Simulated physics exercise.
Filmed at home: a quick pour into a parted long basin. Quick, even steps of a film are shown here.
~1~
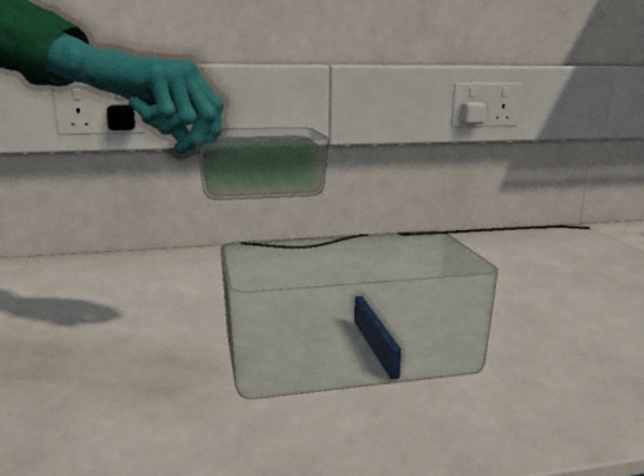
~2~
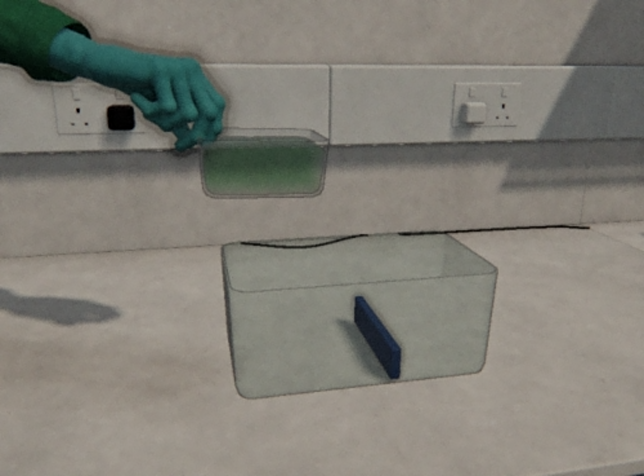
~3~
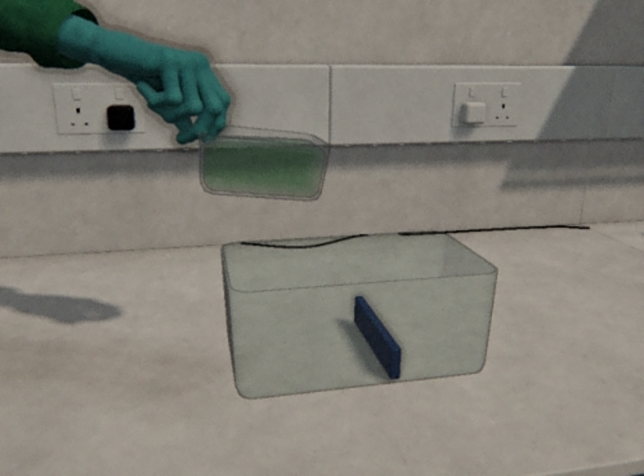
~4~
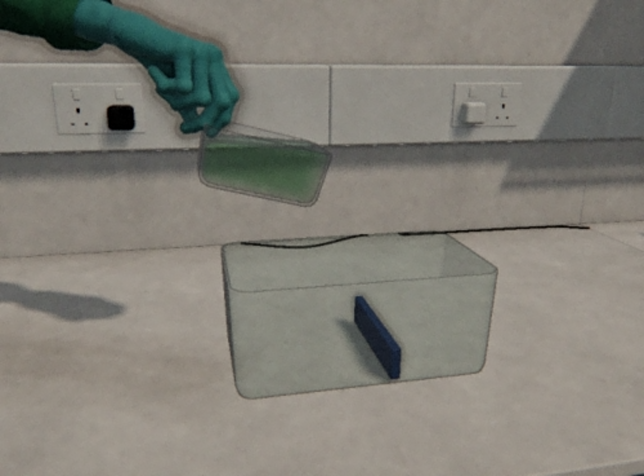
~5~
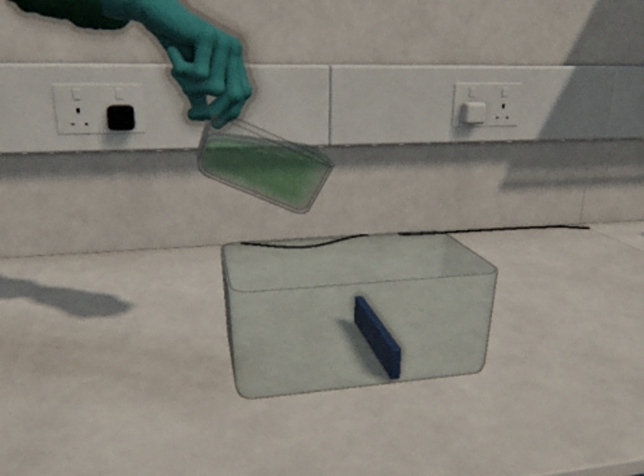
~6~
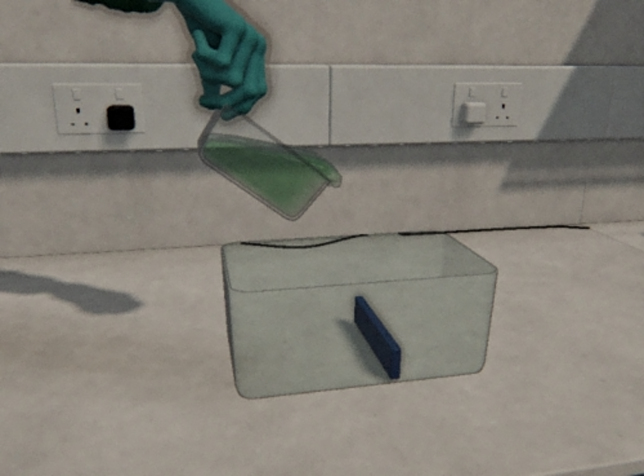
Over a counter, a teal hand tilts a tub of green liquid rightward above a basin.
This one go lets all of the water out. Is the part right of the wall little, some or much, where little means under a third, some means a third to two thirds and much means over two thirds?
Little.
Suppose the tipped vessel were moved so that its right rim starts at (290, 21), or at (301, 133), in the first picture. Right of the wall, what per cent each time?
Roughly 15 percent on the first try and 10 percent on the second.
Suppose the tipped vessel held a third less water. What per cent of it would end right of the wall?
Estimated share: Around 5 %.
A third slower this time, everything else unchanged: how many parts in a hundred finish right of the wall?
It works out near 40 %.
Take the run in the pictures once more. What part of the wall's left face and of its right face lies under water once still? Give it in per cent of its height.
Left of the wall 40 %, right of the wall 20 %.
A moment on, the tilt is 106° and 7 per cent is still to pour, 53 is left of the wall and 15 right of it.
Next, the tilt is 115° and 0 per cent is still to pour, 77 is left of the wall and 19 right of it.
Then the tilt is 115° and 0 per cent is still to pour, 76 is left of the wall and 20 right of it.
Later the tilt is 115° and 0 per cent is still to pour, 77 is left of the wall and 21 right of it.
At rest 77 per cent lies left of the wall, 21 right of it and 3 outside.
